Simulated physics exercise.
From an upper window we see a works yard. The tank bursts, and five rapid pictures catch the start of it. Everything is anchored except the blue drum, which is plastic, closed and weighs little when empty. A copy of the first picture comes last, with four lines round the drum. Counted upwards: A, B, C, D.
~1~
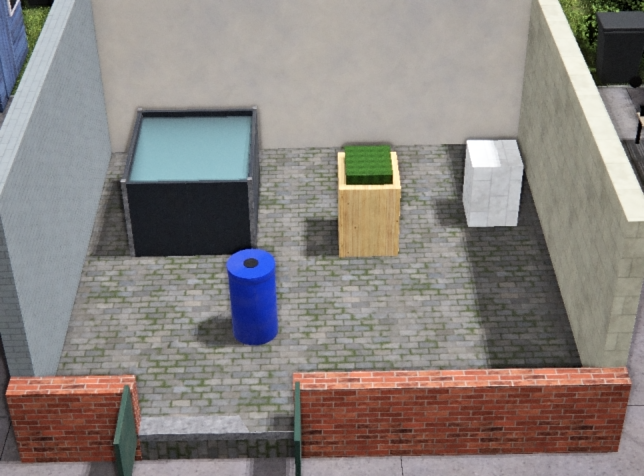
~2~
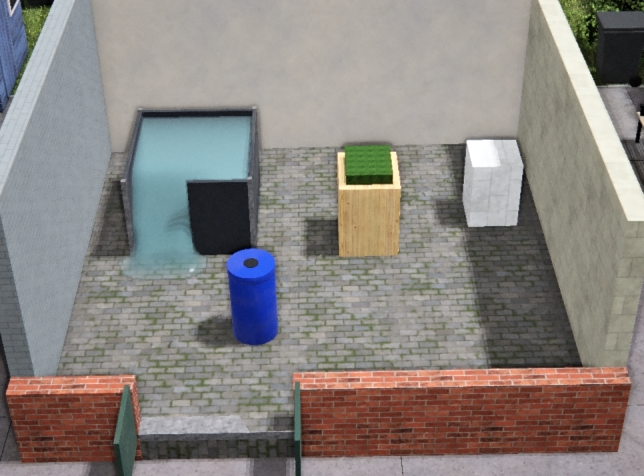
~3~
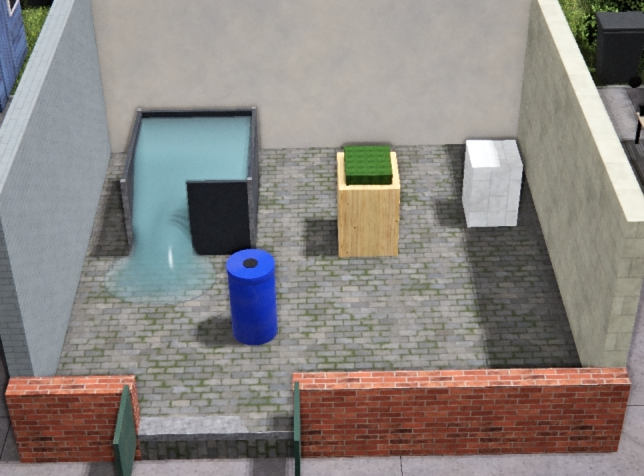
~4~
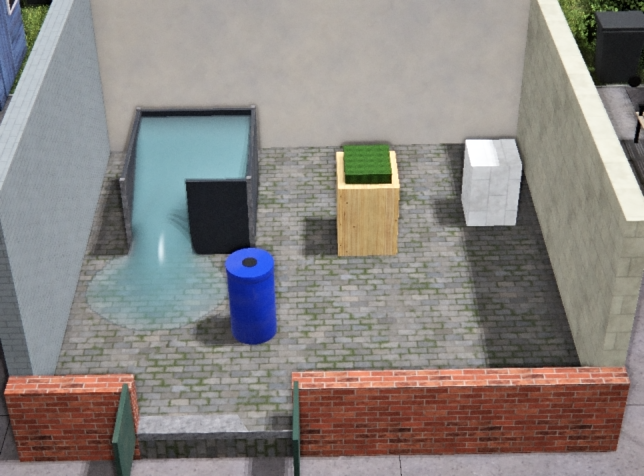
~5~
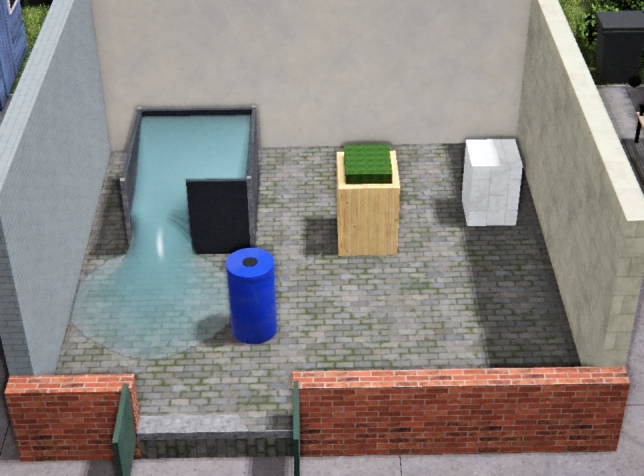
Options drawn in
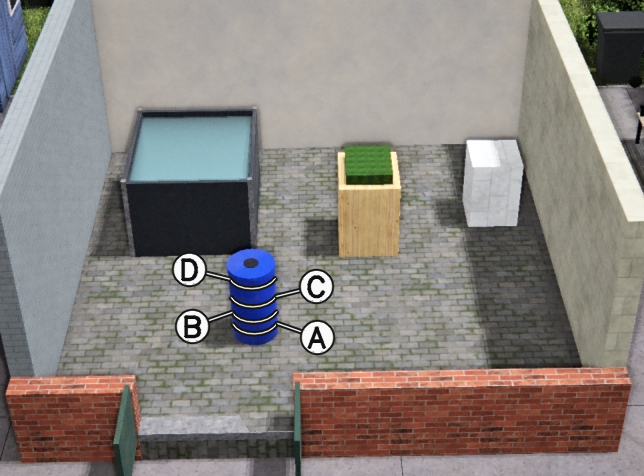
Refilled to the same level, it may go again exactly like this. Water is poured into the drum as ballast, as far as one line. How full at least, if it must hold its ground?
The limit is A.
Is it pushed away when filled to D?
No, not at all.
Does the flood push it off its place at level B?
No, that is safe.
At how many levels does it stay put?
All four.
In white, A at (254, 333); B at (253, 322); C at (253, 306); D at (252, 288); from the bottom up A, B, C, D.
With A, it shifts by a finger or two and stays.
With B, it does not move.
With C, it does not move.
With D, it does not move.
